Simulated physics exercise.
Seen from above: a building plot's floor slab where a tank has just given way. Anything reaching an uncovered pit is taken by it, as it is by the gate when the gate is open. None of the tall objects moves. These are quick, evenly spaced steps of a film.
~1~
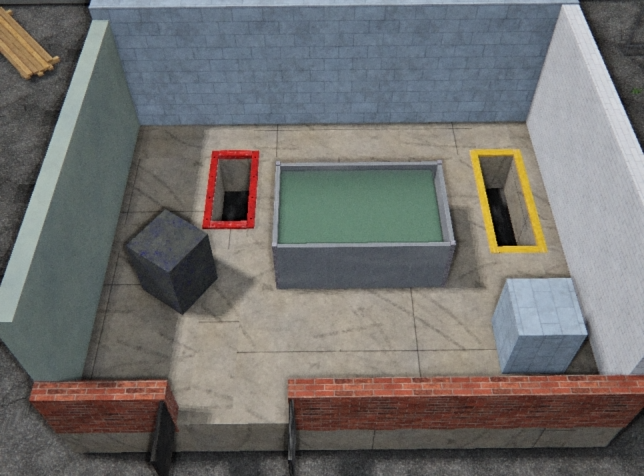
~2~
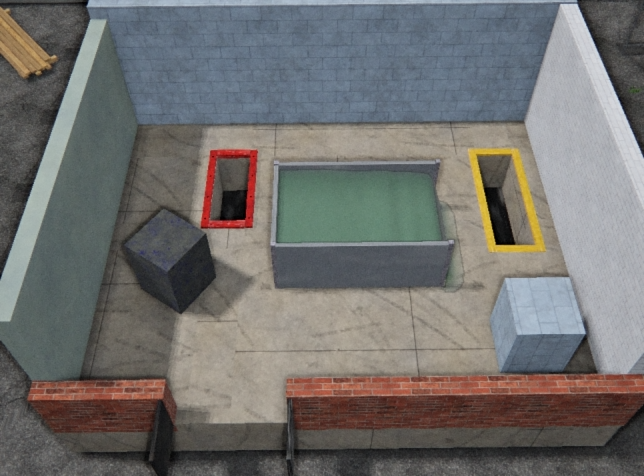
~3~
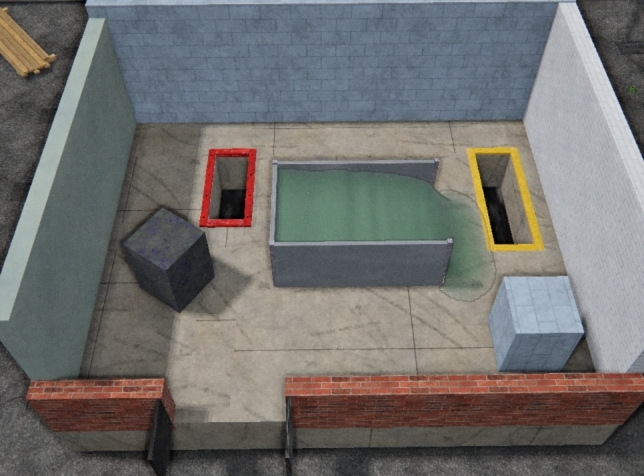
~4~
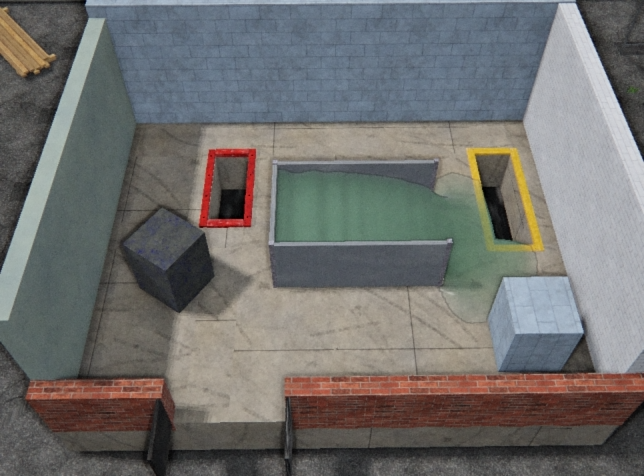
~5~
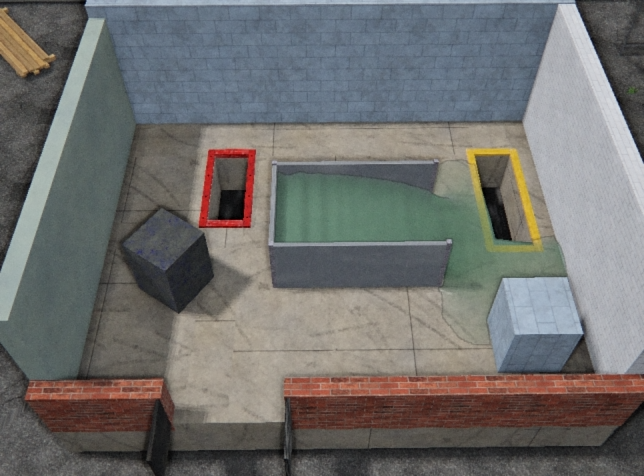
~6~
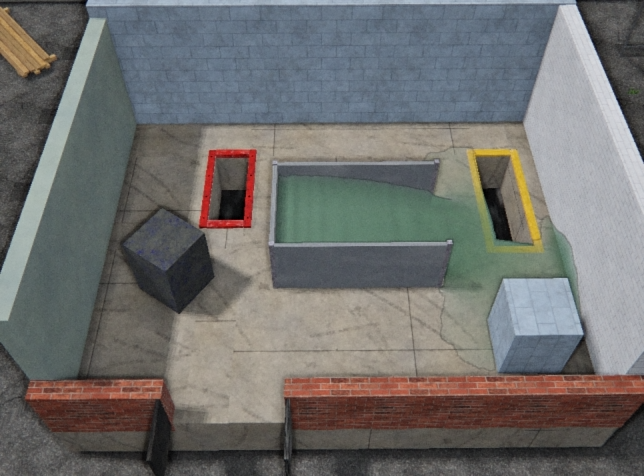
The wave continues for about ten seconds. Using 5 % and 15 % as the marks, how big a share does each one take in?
One by one: The gate ends up with a share that stays below five per cent. The yellow pit ends up with a share topping fifteen per cent. The red pit ends up with a share that stays below five per cent.
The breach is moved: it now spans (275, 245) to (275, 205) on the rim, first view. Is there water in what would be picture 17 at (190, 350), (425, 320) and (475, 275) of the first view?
As listed: Covered, free of water, clear.
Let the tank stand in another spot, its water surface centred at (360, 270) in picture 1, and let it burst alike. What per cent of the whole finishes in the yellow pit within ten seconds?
Within ten seconds the yellow pit collects 50 percent of the total.
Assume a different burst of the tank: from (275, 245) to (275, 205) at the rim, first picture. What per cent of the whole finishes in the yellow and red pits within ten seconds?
Near enough: Yellow 15 percent, red 12 percent.
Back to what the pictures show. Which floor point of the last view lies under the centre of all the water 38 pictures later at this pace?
Centre: Close to (355, 284).
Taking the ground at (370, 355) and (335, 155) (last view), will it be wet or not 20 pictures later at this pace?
As listed: Swamped; unwetted.
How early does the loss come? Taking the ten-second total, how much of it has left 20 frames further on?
I'd estimate close to 70 per cent.
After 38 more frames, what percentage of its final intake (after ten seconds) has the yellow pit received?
90 %.
A moment on, water covers 20 % of the floor; the gate 0 %, the yellow pit 21 %, the red pit 0 %.
Next, water covers 25 % of the floor; the gate 0 %, the yellow pit 37 %, the red pit 0 %.
Then, water covers 45 % of the floor; the gate 0 %, the yellow pit 52 %, the red pit 0 %.
Later, water covers 60 % of the floor; the gate 0 %, the yellow pit 63 %, the red pit 0 %.
In the end, water covers 80 % of the floor; the gate 2 %, the yellow pit 70 %, the red pit 0 %.
